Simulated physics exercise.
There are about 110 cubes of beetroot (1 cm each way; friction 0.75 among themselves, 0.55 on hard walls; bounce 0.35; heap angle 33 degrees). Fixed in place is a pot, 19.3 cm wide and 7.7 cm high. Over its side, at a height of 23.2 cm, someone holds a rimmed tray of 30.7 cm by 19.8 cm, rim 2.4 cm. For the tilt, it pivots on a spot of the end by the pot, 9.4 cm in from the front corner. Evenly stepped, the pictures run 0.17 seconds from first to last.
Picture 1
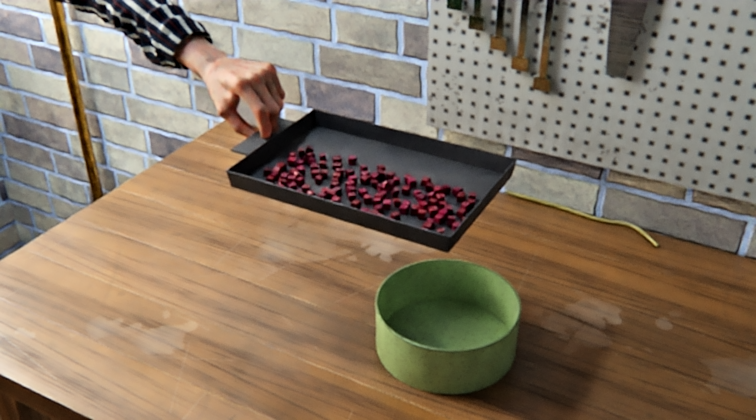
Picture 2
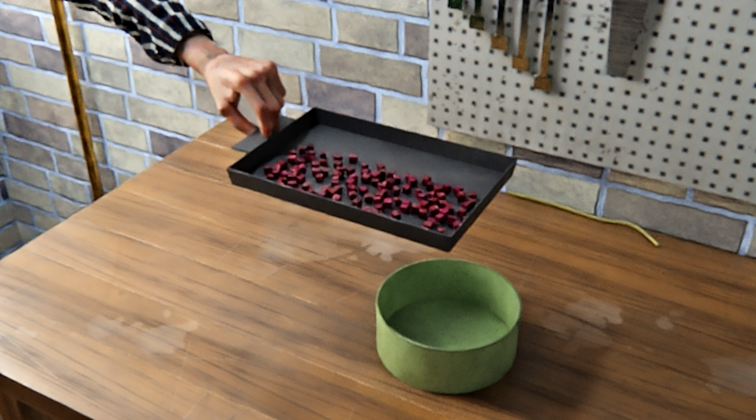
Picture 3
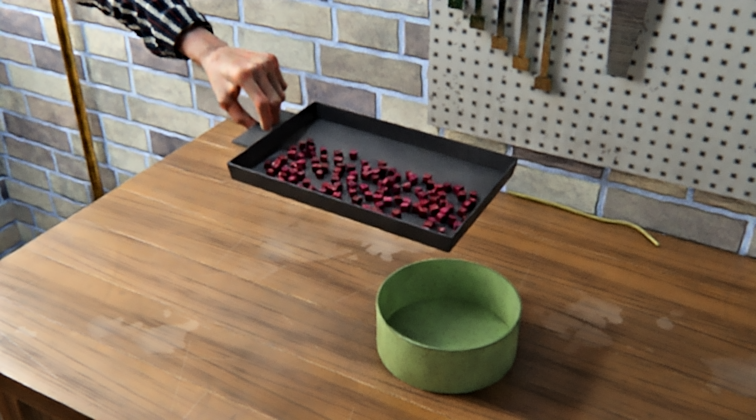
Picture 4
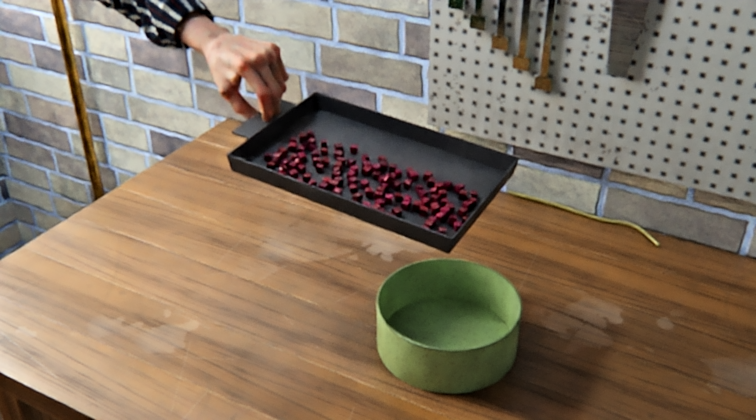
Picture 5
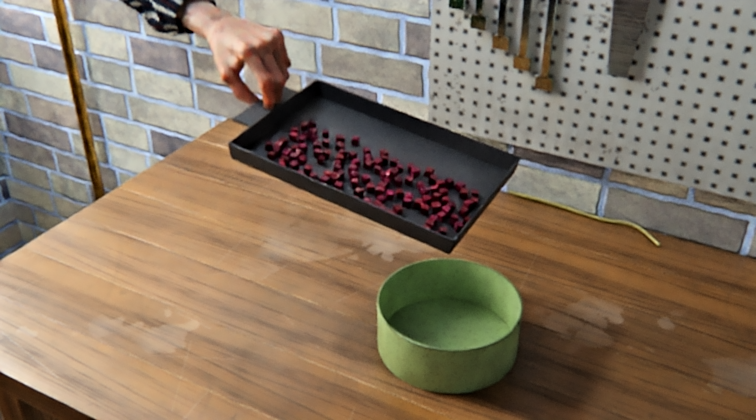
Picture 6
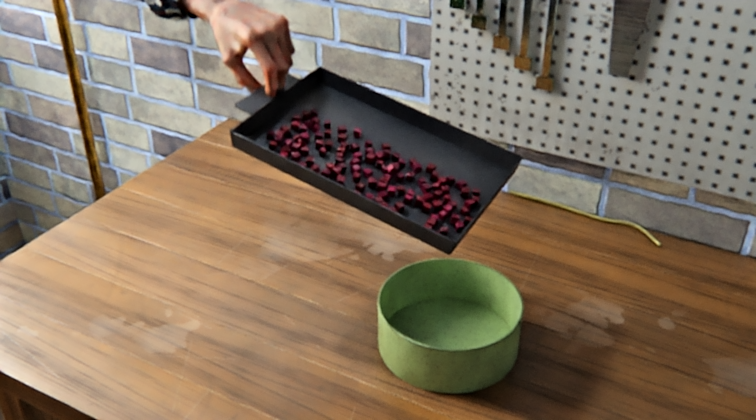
We see a hand holding a black rimmed tray of dark red cubes above a wooden table beside a round green pot; the hand rises, gradually tilting the tray down toward the right, while the cubes stay spread across it.
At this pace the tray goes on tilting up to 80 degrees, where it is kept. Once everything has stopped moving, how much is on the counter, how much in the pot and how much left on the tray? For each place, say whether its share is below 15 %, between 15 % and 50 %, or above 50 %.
Outcome: Counter: Will likely hold the majority. Pot: Will likely hold a small amount. Tray: Will likely hold a medium amount.
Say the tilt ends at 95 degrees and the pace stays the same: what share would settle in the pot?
Then about 5 per cent.
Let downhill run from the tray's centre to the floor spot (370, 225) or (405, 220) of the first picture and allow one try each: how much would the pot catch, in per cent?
The share comes to about 5 in a hundred, then about 5 in a hundred.
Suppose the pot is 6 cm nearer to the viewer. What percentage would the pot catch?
Near 10 per cent in that case.
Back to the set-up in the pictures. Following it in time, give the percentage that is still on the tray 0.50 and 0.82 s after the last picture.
Roughly 100 then 35.
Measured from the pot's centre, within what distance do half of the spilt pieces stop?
Distance: Roughly 24 cm.
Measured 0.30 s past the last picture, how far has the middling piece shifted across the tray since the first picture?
About 2 cm.
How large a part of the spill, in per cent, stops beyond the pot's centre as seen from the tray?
100 per cent.
Then, 0.30 s after the last picture, tilt 46 degrees; the tray holds 100 %, the pot 0 %.
Then, 0.50 s after the last picture, tilt 68 degrees; the tray holds 100 %, the pot 0 %.
Then, 0.82 s after the last picture, tilt 80 degrees; the tray holds 35 %, the pot 0 %.
In the end, counter 65 %, pot 5 %, tray 35 %.
